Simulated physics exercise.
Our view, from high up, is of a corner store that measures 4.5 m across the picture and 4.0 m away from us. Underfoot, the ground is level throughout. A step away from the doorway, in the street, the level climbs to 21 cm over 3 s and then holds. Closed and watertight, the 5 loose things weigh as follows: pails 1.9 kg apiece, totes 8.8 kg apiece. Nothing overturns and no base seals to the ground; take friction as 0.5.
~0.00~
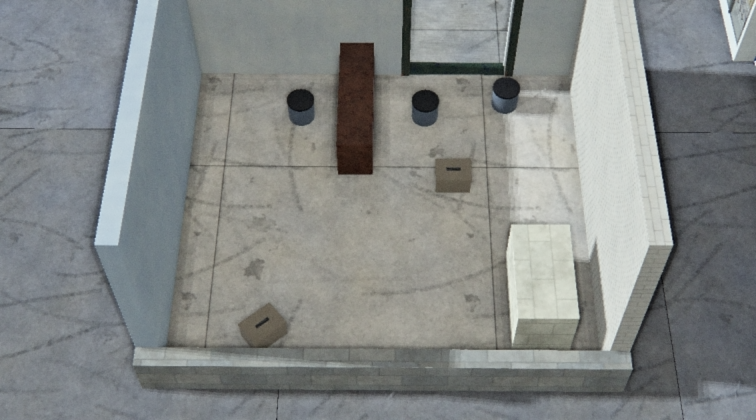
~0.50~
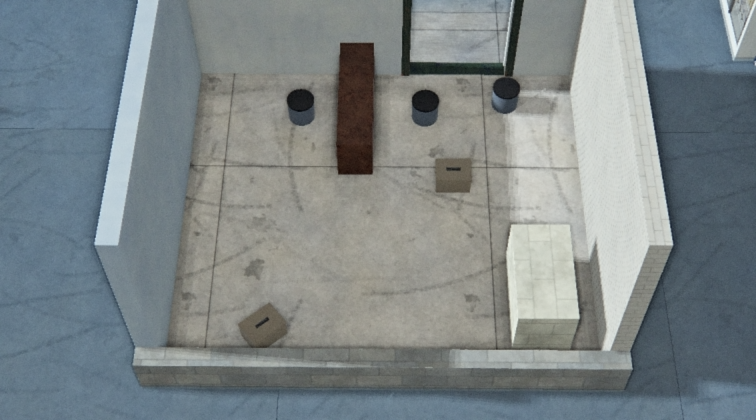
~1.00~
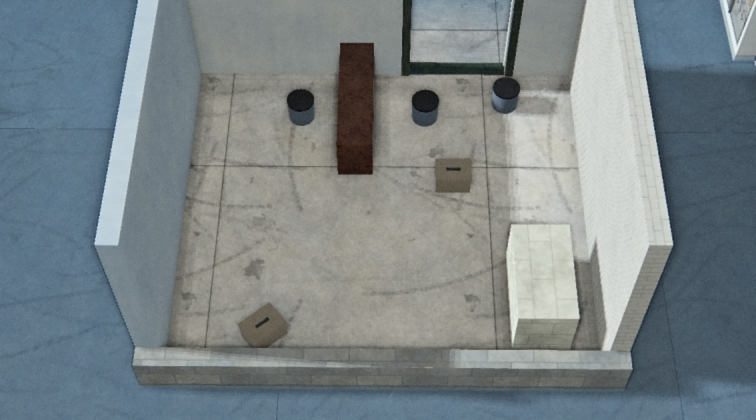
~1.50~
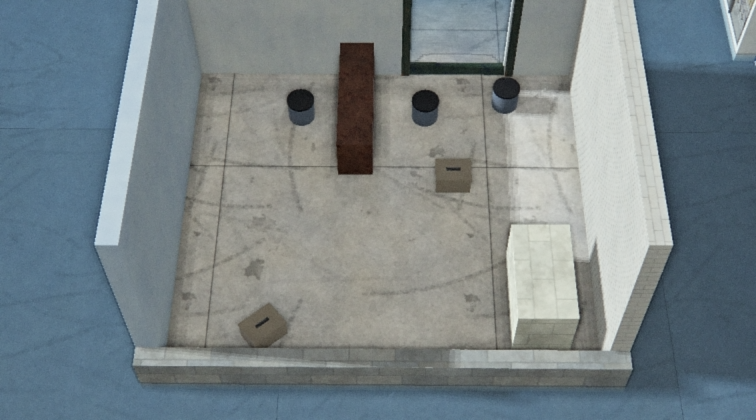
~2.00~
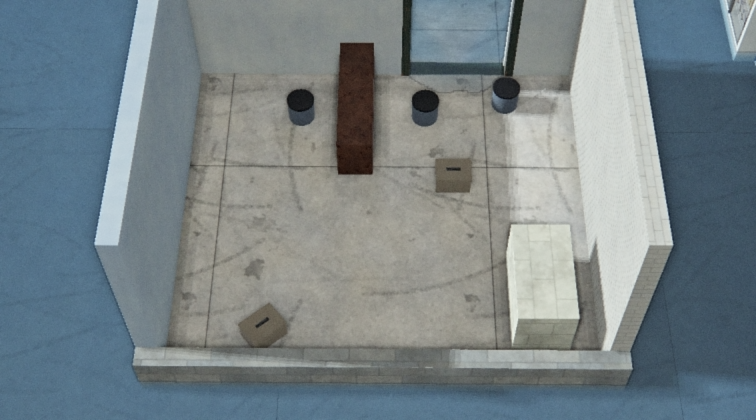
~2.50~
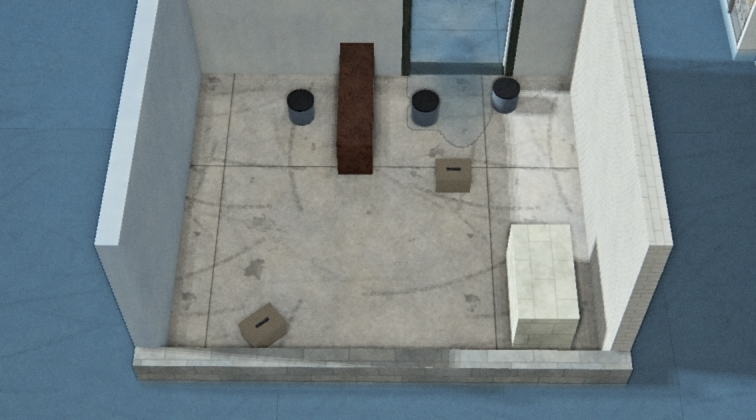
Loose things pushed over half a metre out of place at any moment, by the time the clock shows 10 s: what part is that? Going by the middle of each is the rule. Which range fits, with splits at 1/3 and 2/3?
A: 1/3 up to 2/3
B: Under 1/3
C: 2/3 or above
(C) 2/3 or above.
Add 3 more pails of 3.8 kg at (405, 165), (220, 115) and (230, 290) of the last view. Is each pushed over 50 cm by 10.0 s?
In the same order as the question: Farther, not as far, farther.
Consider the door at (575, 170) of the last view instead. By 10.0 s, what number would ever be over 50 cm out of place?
In that case the number is 4.
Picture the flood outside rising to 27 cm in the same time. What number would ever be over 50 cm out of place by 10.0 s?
The count would be 4.
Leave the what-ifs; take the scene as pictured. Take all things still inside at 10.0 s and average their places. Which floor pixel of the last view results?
I'd put it close to (349, 219) in the last view.
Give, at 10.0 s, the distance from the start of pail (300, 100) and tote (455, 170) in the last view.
The first is 0 cm from its start, the second 200 cm.
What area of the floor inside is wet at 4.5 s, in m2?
My estimate is roughly 7.5 m2.
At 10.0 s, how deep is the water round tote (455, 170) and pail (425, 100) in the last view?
Some 12 cm at the first, some 14 cm at the second.
After 3.5 s 1 of 5 are over 50 cm from their spots; 0 afloat.
After 4.5 s 3 of 5 are over 50 cm from their spots; 1 afloat.
After 7.0 s 3 of 5 are over 50 cm from their spots; 2 afloat.
After 10.0 s 4 of 5 are over 50 cm from their spots, and 4 have been at some point; 4 afloat.
